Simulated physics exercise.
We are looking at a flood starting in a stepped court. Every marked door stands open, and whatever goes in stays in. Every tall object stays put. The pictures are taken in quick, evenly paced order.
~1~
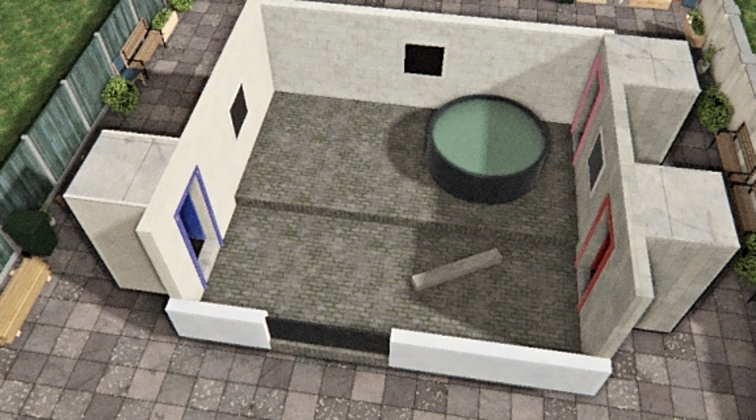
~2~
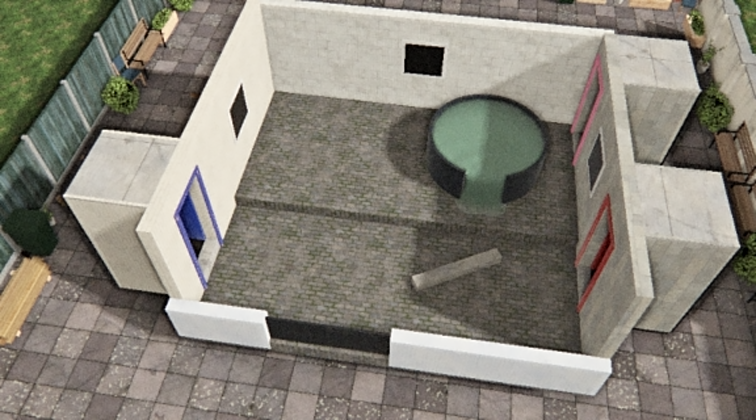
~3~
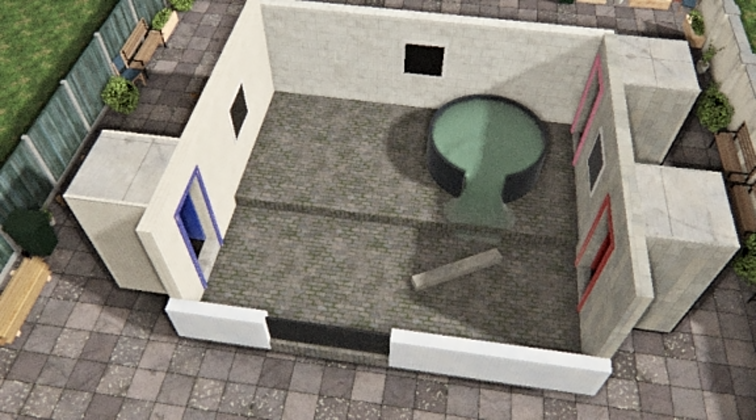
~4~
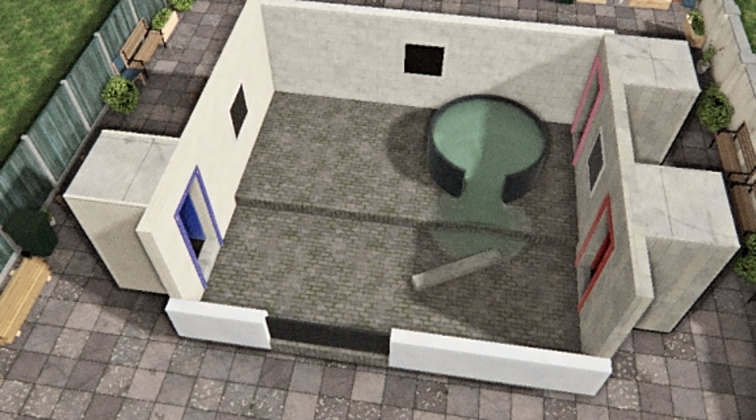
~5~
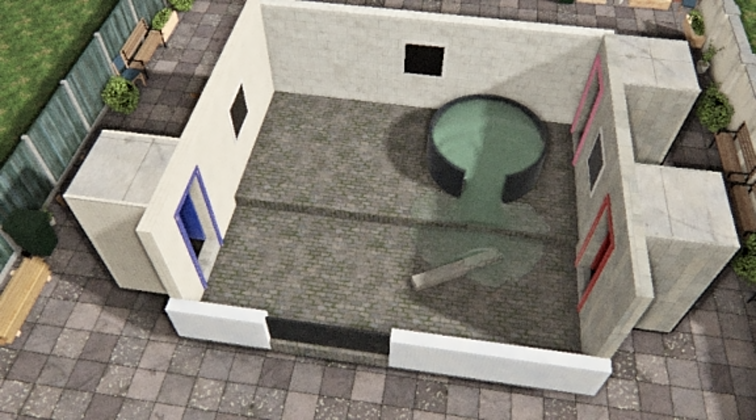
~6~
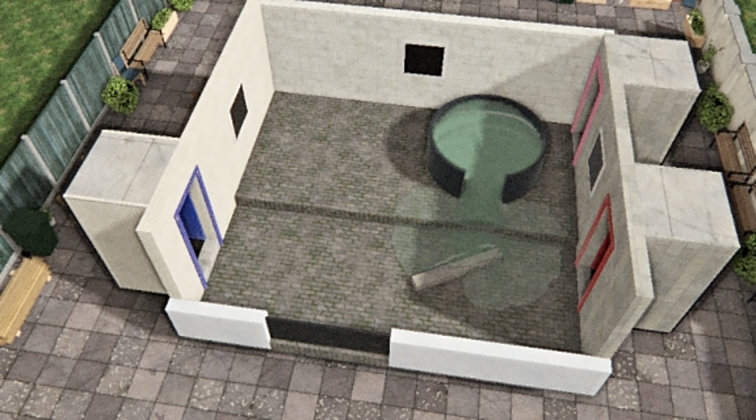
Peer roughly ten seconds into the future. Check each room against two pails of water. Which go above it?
The blue door stays at or below; the red door goes above; the pink door stays at or below.
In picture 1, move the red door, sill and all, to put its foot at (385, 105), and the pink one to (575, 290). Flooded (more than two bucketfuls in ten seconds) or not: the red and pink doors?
Result: Red door remains beneath it, pink door goes past the limit.
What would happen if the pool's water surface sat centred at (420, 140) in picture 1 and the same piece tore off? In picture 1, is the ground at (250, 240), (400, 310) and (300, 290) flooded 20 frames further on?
The three spots read swamped, swamped, swamped.
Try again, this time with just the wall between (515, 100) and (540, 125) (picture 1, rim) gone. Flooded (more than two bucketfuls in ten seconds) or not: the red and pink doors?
Then: The red one takes less, the pink one is over.
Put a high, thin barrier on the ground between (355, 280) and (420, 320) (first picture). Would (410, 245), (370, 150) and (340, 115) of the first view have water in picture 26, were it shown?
First soaked, then spared, then spared.
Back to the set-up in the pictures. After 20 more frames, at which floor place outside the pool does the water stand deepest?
Deepest spot: Near (492, 253).
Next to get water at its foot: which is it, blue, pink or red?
It would be the red door.
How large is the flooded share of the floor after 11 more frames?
Close to 45 %.
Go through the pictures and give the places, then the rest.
The first picture shows the round tank at (488, 136) is whole and still.
In the second picture, the front is at (504, 207), out from the gap at (482, 192).
In the third picture, water pours out at (482, 195) and has run to (492, 241).
In the fourth picture, water pours out at (482, 195) and has run to (496, 258).
In the fifth picture, the front is at (500, 282), out from the gap at (482, 195).
In the sixth picture, water pours out at (482, 194) and has run to (499, 306).
A moment on, water covers 30 % of the floor; the blue door not reached, the red door wet at the sill, nothing in, the pink door not reached.
Next, water covers 45 % of the floor; the blue door not reached, the red door under two buckets in, the pink door not reached.
Then, water covers 55 % of the floor; the blue door wet at the sill, nothing in, the red door over two buckets in, the pink door not reached.
Later, water covers 55 % of the floor; the blue door wet at the sill, nothing in, the red door far over two buckets in, the pink door not reached.
In the end, water covers 55 % of the floor; the blue door wet at the sill, nothing in, the red door far over two buckets in, the pink door not reached.
